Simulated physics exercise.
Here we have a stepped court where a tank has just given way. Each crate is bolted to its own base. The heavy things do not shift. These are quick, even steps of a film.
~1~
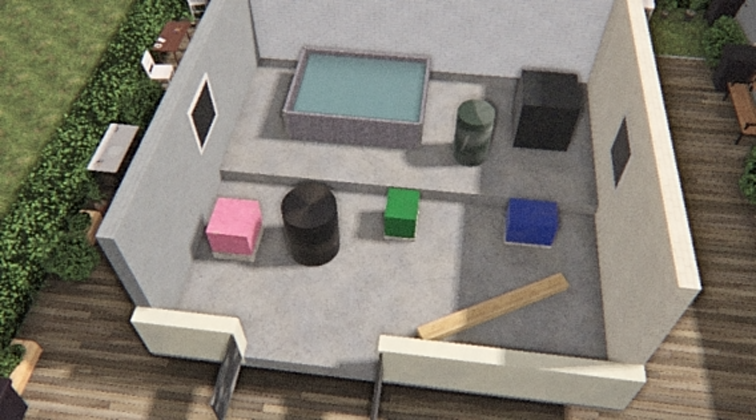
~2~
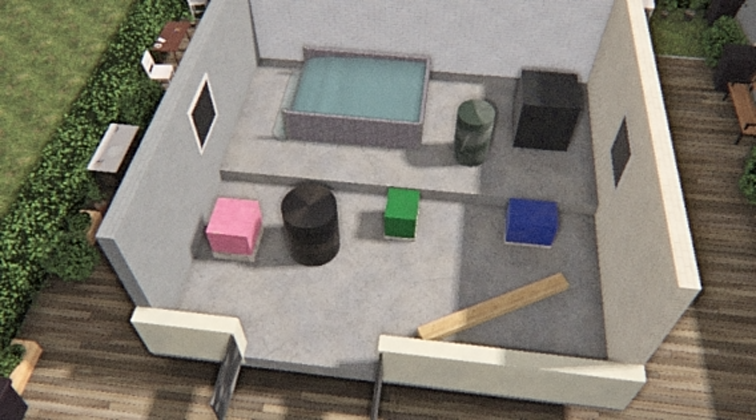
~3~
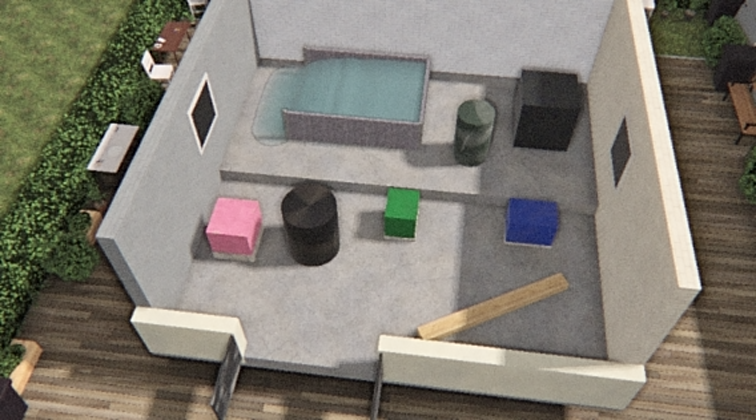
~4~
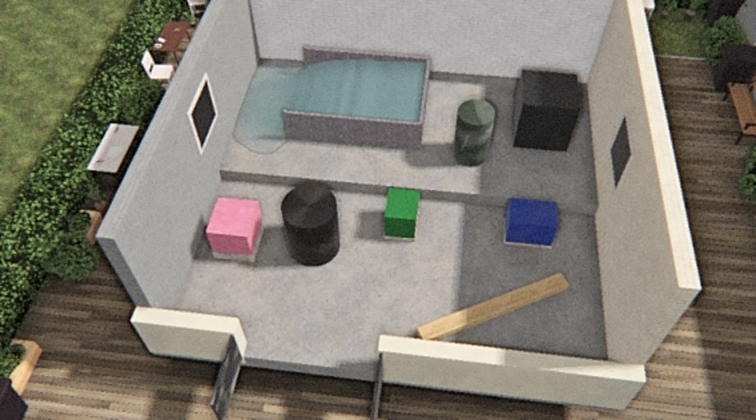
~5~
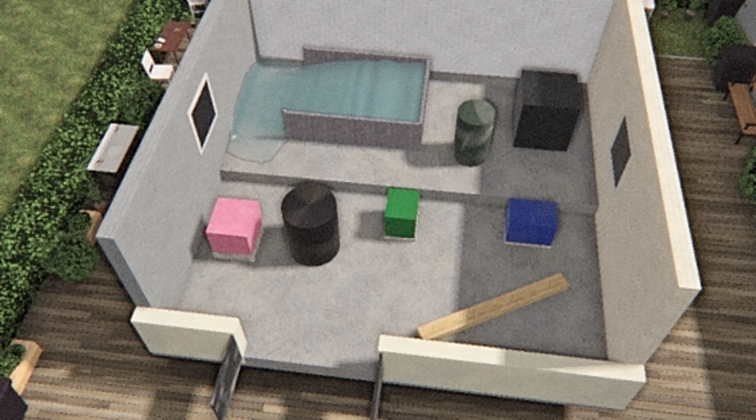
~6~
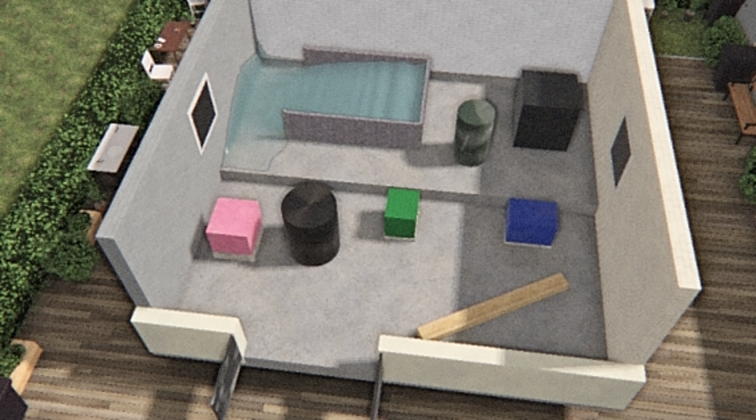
The clip opens on a walled, stepped court where a rectangular water tank stands whole and still on the upper level, near blocks and barrels. Water then pours from the tank's left end, spreads across the floor to the left wall, and runs forward along it toward the viewer.
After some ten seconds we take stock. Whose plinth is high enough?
One by one: The green crate is soaked; the blue crate is soaked; the pink crate is soaked.
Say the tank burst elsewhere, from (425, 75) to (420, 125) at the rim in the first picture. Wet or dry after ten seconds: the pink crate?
In short: The pink one escapes it.
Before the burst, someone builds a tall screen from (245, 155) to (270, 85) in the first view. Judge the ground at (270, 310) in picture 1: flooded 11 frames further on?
At that place: Awash.
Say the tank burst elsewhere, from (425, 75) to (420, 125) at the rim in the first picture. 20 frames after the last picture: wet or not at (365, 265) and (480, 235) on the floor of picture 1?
One after the other: No water, under water.
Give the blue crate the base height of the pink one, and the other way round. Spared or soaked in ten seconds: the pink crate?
The pink crate is wetted.
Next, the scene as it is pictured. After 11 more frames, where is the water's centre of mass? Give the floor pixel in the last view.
Near (304, 114).
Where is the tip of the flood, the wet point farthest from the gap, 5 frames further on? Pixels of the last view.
Around (201, 240).
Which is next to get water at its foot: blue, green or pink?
I say the pink-painted one.
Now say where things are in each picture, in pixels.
The water tank at (360, 87) is whole and still, in the first frame.
The front is at (285, 140), out from the gap at (299, 97), in the second frame.
The front is at (268, 143), out from the gap at (299, 98), in the third frame.
The front is at (283, 60), out from the gap at (299, 98), in the fourth frame.
The front is at (228, 149), out from the gap at (299, 98), in the fifth frame.
Water pours out at (299, 99) and has run to (223, 163), in the sixth frame.
A moment on, water covers 10 % of the floor; the green crate not reached, the blue crate not reached, the pink crate water round its plinth.
Next, water covers 20 % of the floor; the green crate not reached, the blue crate not reached, the pink crate water round its plinth.
Then, water covers 40 % of the floor; the green crate water round its plinth, the blue crate not reached, the pink crate water round its plinth.
Later, water covers 65 % of the floor; the green crate water round its plinth, the blue crate water round its plinth, the pink crate water round its plinth.
In the end, water covers 85 % of the floor; the green crate was topped, the blue crate was topped, the pink crate was topped.
